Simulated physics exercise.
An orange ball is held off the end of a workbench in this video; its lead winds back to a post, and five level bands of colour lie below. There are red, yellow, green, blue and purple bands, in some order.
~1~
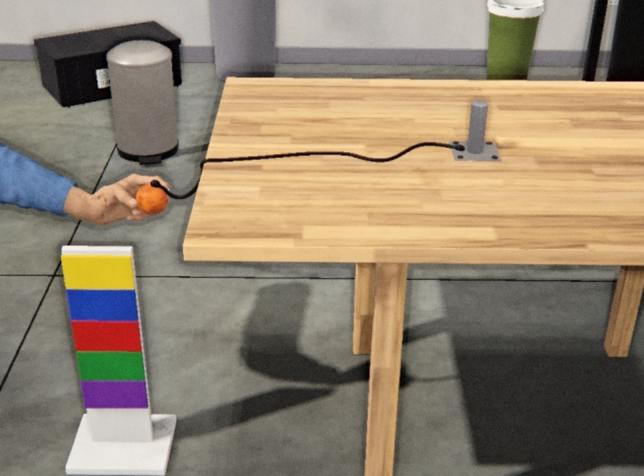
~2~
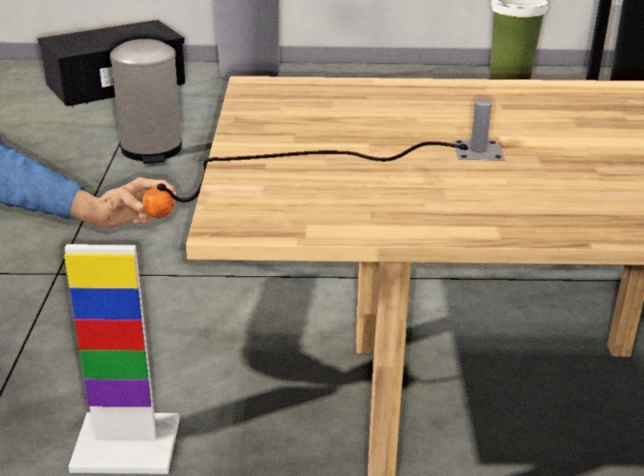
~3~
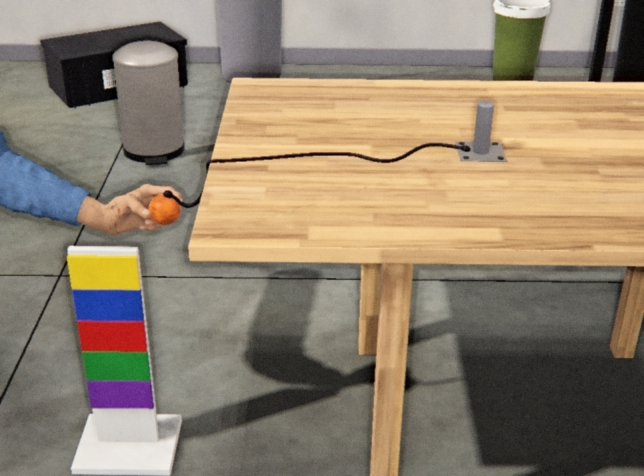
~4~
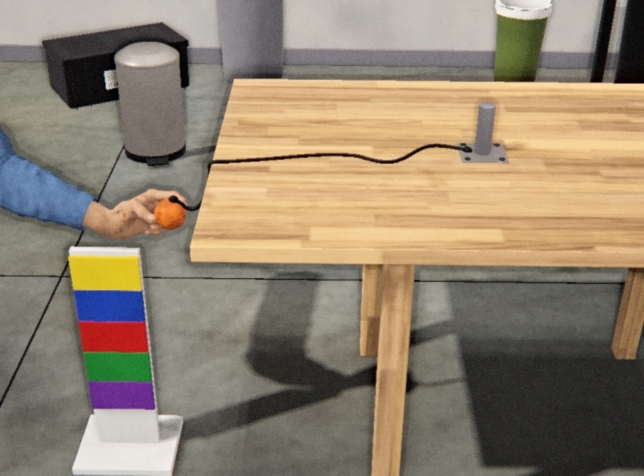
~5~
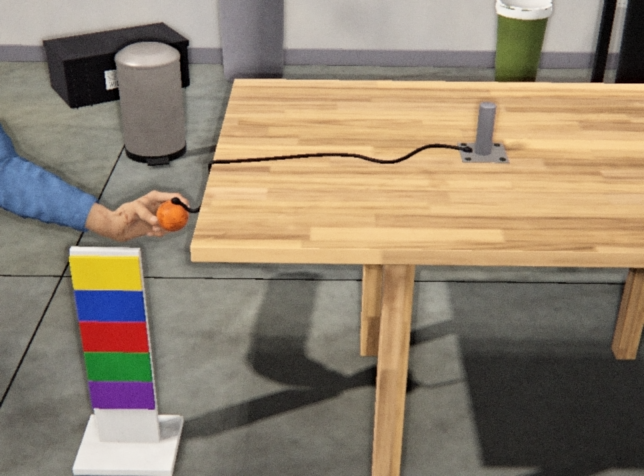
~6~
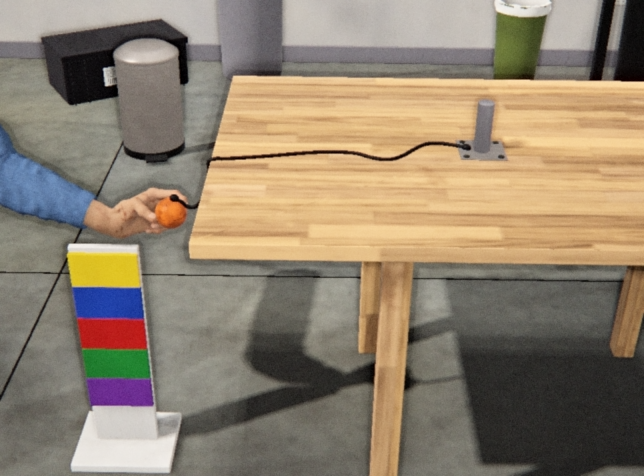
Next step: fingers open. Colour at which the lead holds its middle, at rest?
Yellow.
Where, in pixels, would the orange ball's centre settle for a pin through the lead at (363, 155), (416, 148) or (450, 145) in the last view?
Roughly (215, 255), (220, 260) and (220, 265).
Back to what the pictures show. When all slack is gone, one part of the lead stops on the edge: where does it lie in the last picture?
That point sits at about (230, 159).
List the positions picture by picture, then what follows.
Orange ball (152, 199); yellow (98, 274); blue (102, 306); red (107, 337); green (111, 367); purple (115, 396), in the first frame.
Orange ball (158, 202); lead through (438, 144) (392, 159) (324, 153) (260, 157) (206, 175), in the second frame.
Orange ball (165, 209), in the third frame.
Orange ball (170, 214); lead through (442, 146) (396, 161) (328, 155) (264, 160) (211, 178), in the fourth frame.
Orange ball (172, 216), in the fifth frame.
Orange ball (171, 213); lead through (441, 144) (395, 159) (327, 152) (263, 157) (210, 175), in the sixth frame.
A little later, ball near (244, 255); level with yellow.
Next, ball near (211, 265); level with yellow.
When it is over, ball near (222, 264); level with yellow. Its middle rests at the yellow band.
